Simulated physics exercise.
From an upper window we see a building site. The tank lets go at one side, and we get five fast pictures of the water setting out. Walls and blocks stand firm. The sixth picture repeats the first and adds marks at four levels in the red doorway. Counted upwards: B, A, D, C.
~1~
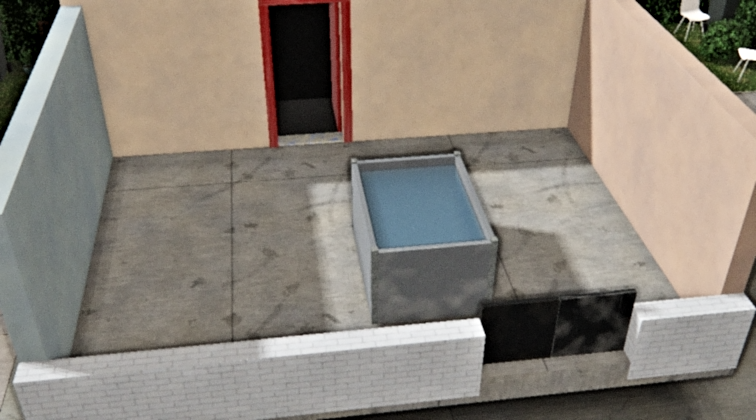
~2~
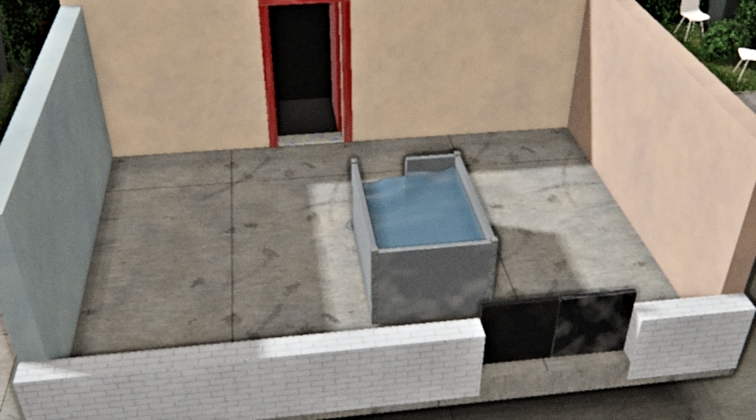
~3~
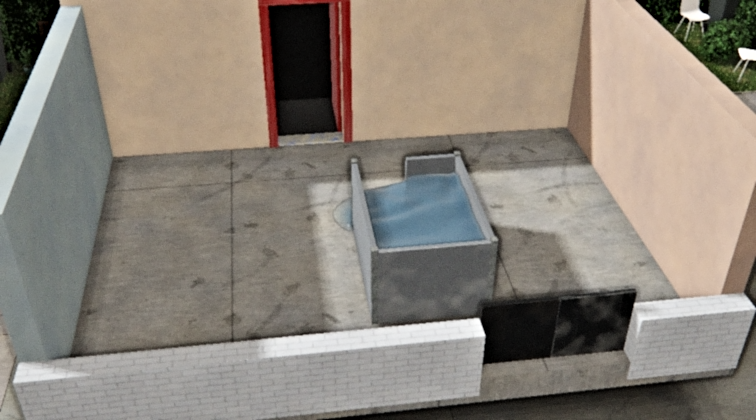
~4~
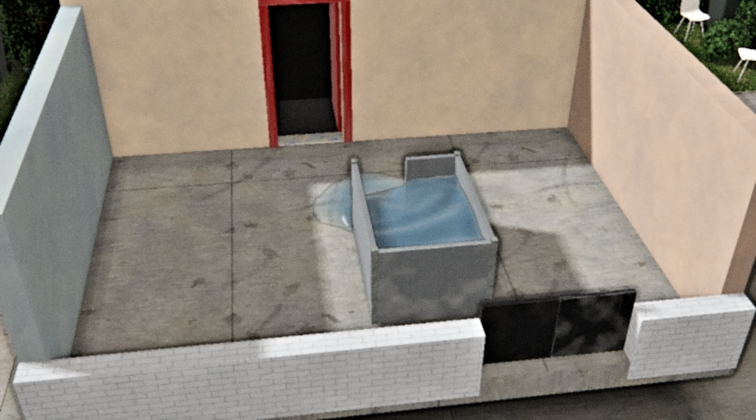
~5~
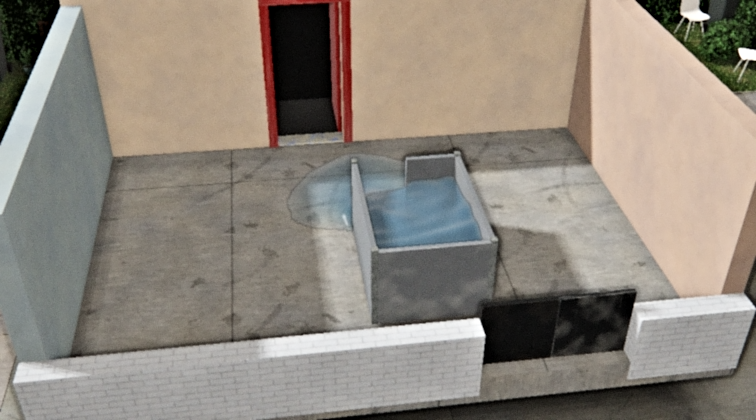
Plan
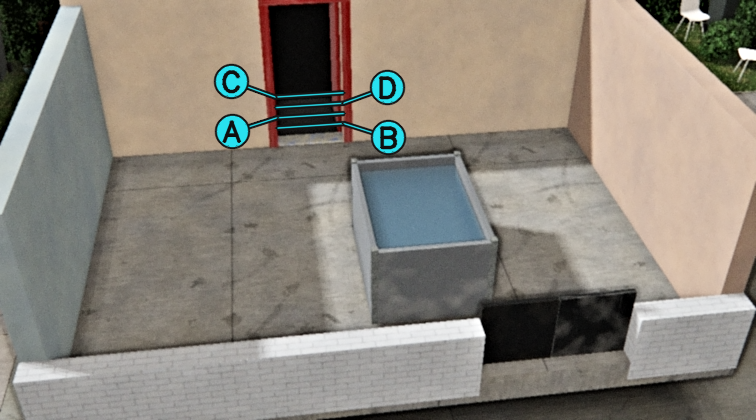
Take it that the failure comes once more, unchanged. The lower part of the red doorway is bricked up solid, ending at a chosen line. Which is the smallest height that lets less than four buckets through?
The answer is height B.
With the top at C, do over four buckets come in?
No, that is safe.
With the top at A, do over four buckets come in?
No, that is safe.
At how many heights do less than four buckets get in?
All of them.
On the marked copy, A at (310, 115); B at (310, 125); C at (309, 94); D at (309, 105); from the bottom up B, A, D, C.
For height A, nothing gets over.
For height B, a splash gets over, under a bucket.
For height C, nothing gets over.
For height D, nothing gets over.
